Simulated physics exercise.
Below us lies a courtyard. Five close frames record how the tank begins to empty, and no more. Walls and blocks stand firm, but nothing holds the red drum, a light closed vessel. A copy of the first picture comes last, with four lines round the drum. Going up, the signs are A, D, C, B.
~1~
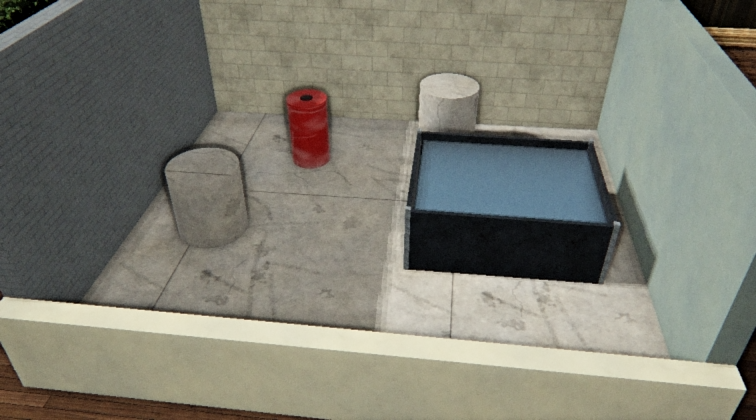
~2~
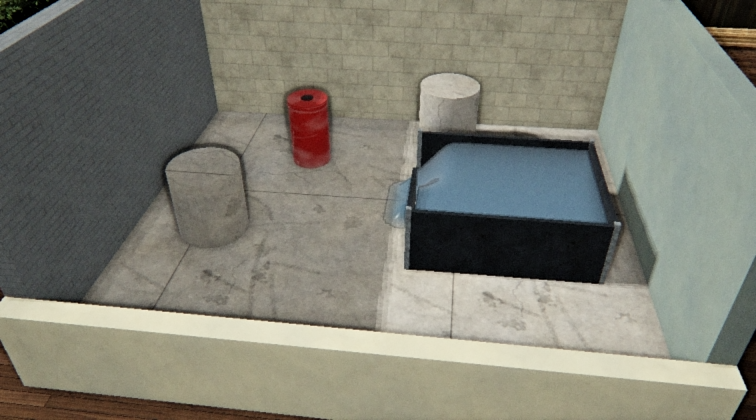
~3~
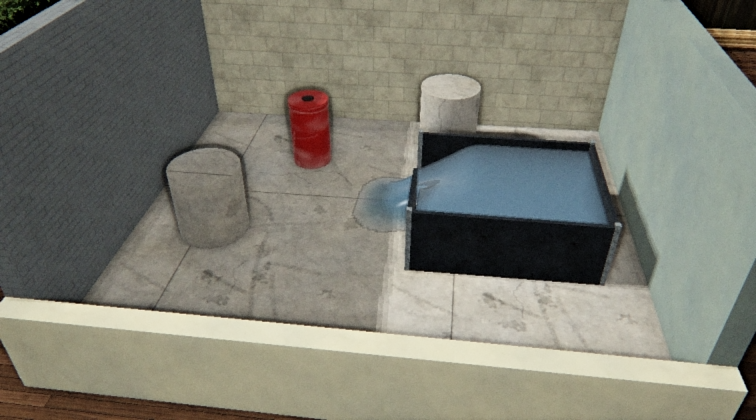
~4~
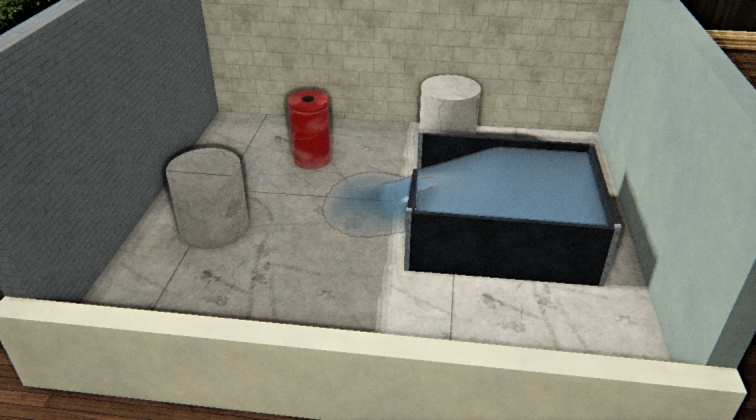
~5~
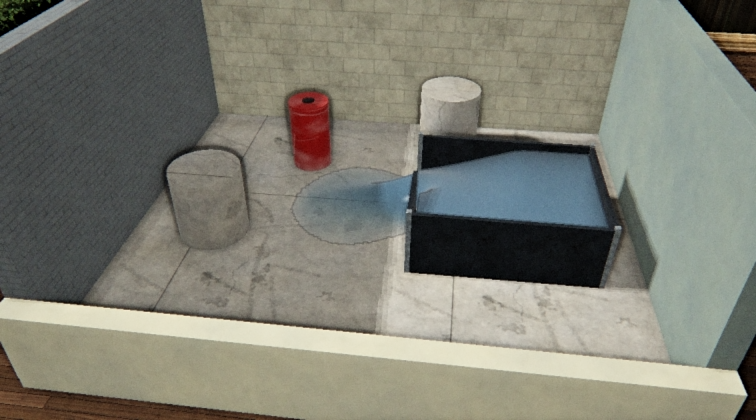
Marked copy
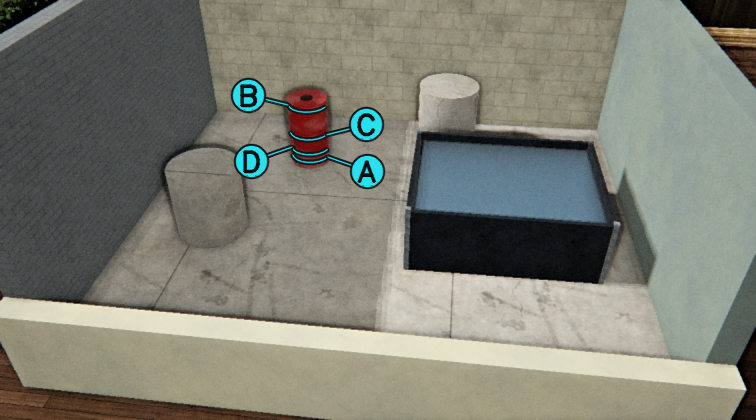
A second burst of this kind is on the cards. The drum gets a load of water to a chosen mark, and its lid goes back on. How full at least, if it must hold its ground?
That is level C.
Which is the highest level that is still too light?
That is level D.
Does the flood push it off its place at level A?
Yes.
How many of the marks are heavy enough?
Two of them.
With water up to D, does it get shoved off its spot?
Yes.
On the marked copy, A at (307, 162); B at (303, 112); C at (305, 139); D at (306, 154); from the bottom up A, D, C, B.
For level A, it is pushed about 3 times its own width away.
For level B, it does not move.
For level C, it does not move.
For level D, it is pushed about its own width away.
